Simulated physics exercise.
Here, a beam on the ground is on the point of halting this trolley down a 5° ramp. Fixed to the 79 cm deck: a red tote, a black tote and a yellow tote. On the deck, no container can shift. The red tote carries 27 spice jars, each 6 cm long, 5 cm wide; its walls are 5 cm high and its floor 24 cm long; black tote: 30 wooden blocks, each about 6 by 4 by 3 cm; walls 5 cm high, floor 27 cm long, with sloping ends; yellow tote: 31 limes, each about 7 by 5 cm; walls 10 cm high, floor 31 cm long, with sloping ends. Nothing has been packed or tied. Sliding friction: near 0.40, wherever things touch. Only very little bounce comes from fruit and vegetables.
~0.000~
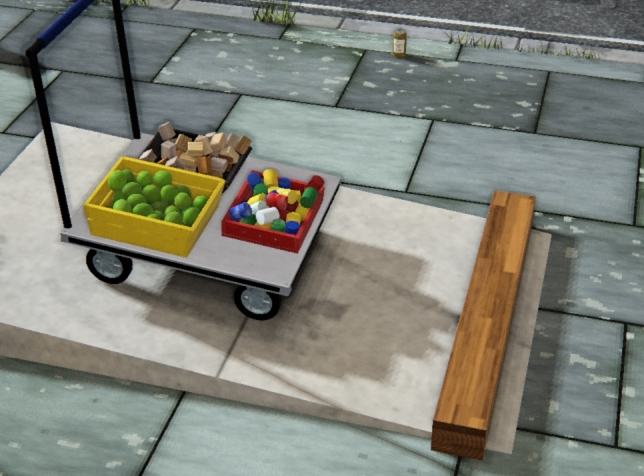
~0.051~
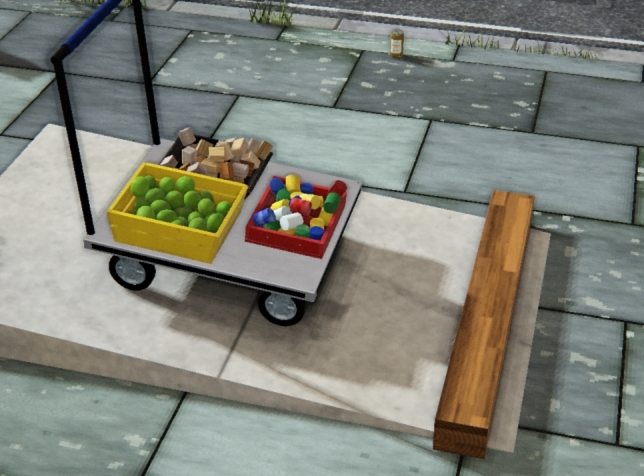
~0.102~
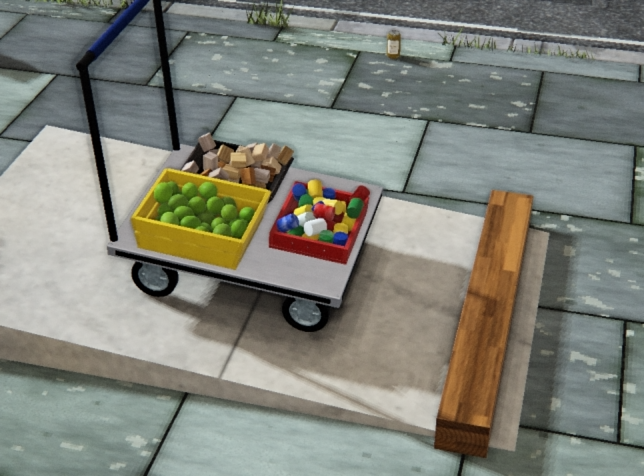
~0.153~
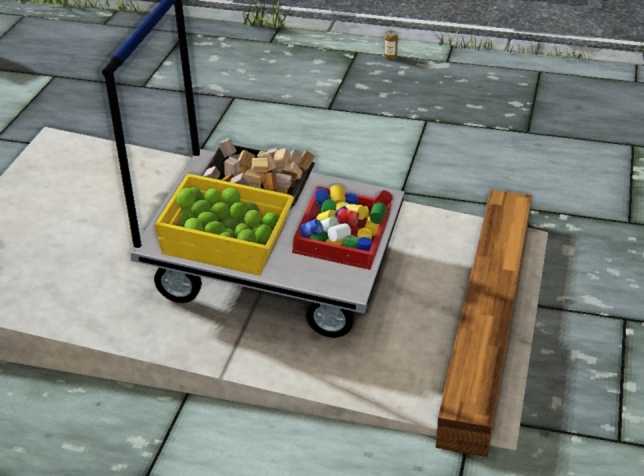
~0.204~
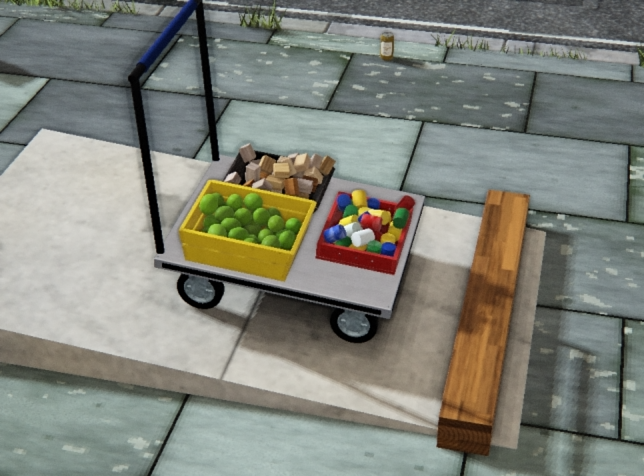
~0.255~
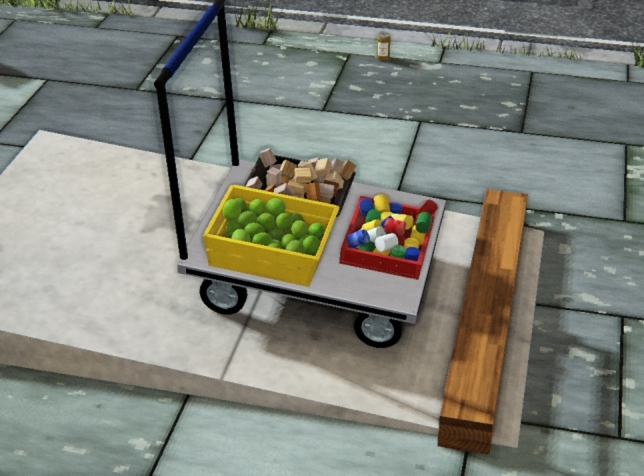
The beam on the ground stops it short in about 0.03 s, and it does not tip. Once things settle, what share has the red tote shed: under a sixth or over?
The spill is larger than a sixth.
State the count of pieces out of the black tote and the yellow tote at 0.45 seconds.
Estimated count: Black tote around 2, yellow tote around 0.
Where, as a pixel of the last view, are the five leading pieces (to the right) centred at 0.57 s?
They are centred near (525, 249).
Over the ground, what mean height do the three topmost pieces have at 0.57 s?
About 44 cm up.
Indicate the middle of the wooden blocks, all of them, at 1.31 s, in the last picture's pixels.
Their middle is at about (376, 200).
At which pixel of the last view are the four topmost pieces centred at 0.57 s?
Their mean place is near (433, 212) in the last picture.
After 0.35 s, the wheels strike.
After 0.45 s, 2 of 27 out of the red tote, 2 of 30 out of the black tote and 0 of 31 out of the yellow tote.
After 0.57 s, 4 of 27 out of the red tote, 8 of 30 out of the black tote and 0 of 31 out of the yellow tote.
After 0.80 s, 8 of 27 out of the red tote, 10 of 30 out of the black tote and 0 of 31 out of the yellow tote.
Outcome (at 1.31 s), 8 of 27 out of the red tote, 10 of 30 out of the black tote and 0 of 31 out of the yellow tote. Asked share, 8 of 27, 30 per cent.
